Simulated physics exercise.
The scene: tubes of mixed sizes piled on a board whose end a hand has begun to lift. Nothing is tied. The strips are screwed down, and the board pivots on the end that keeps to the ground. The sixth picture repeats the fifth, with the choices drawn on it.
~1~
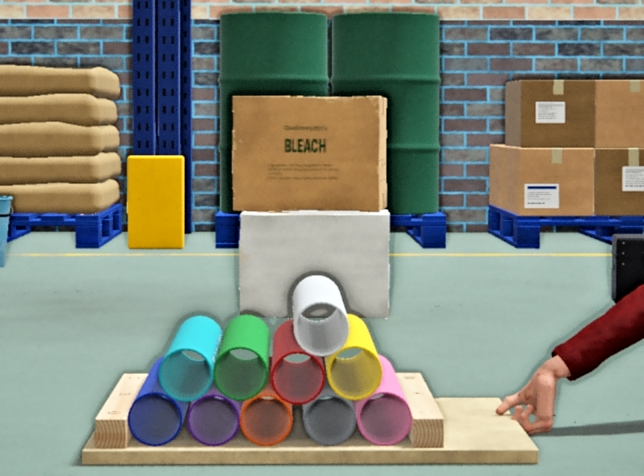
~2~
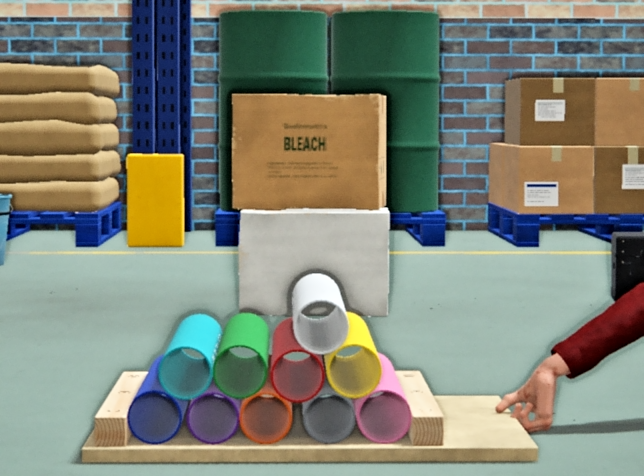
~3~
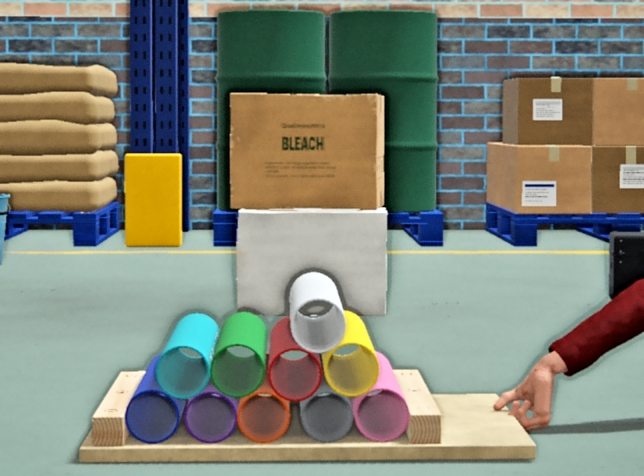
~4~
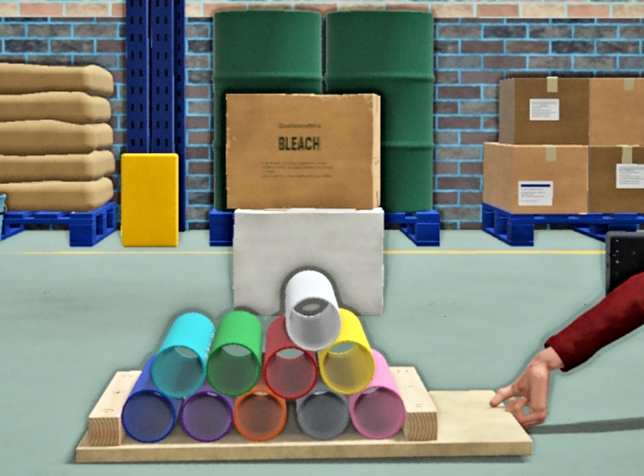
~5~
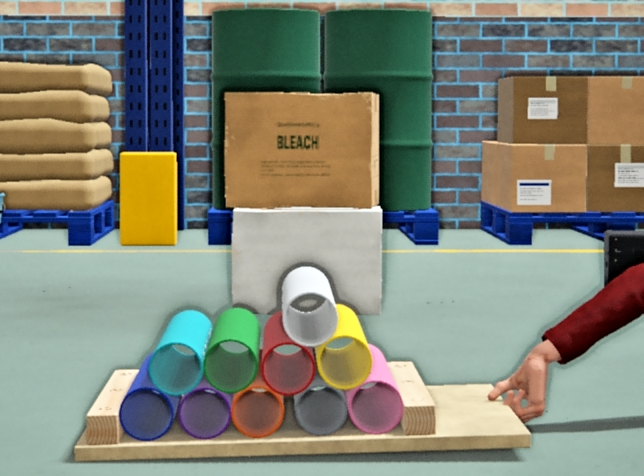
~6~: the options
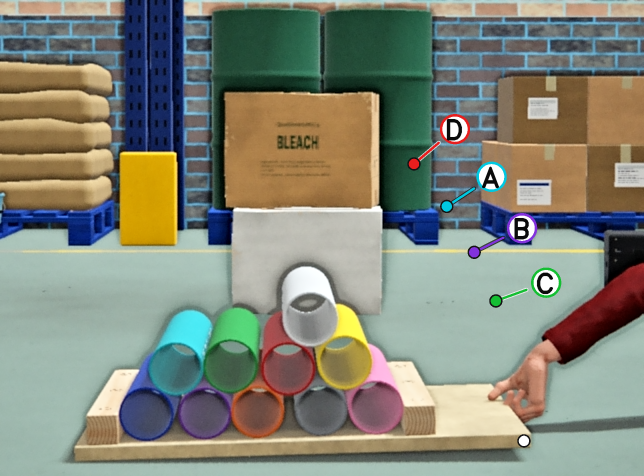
In a warehouse, a hand grips the end of a board stacked with coloured tubes, the pile barely moving between wooden strips.
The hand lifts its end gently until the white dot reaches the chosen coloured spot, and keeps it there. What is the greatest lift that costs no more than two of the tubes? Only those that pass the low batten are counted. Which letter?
The highest mark that will do is C.
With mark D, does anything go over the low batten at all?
Yes.
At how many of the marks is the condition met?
One of the four.
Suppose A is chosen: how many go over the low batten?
At A the number is five.
On the marked copy, A at (447, 206); B at (474, 252); C at (496, 301); D at (414, 164); the white dot at (524, 441).
Taking C. A third of the way, board at 14°.
Two thirds of the way, board at 20°.
When it is over, board at 20°, none over the low batten.
As for the rest, A five over the low batten; B five over the low batten; D five over the low batten.
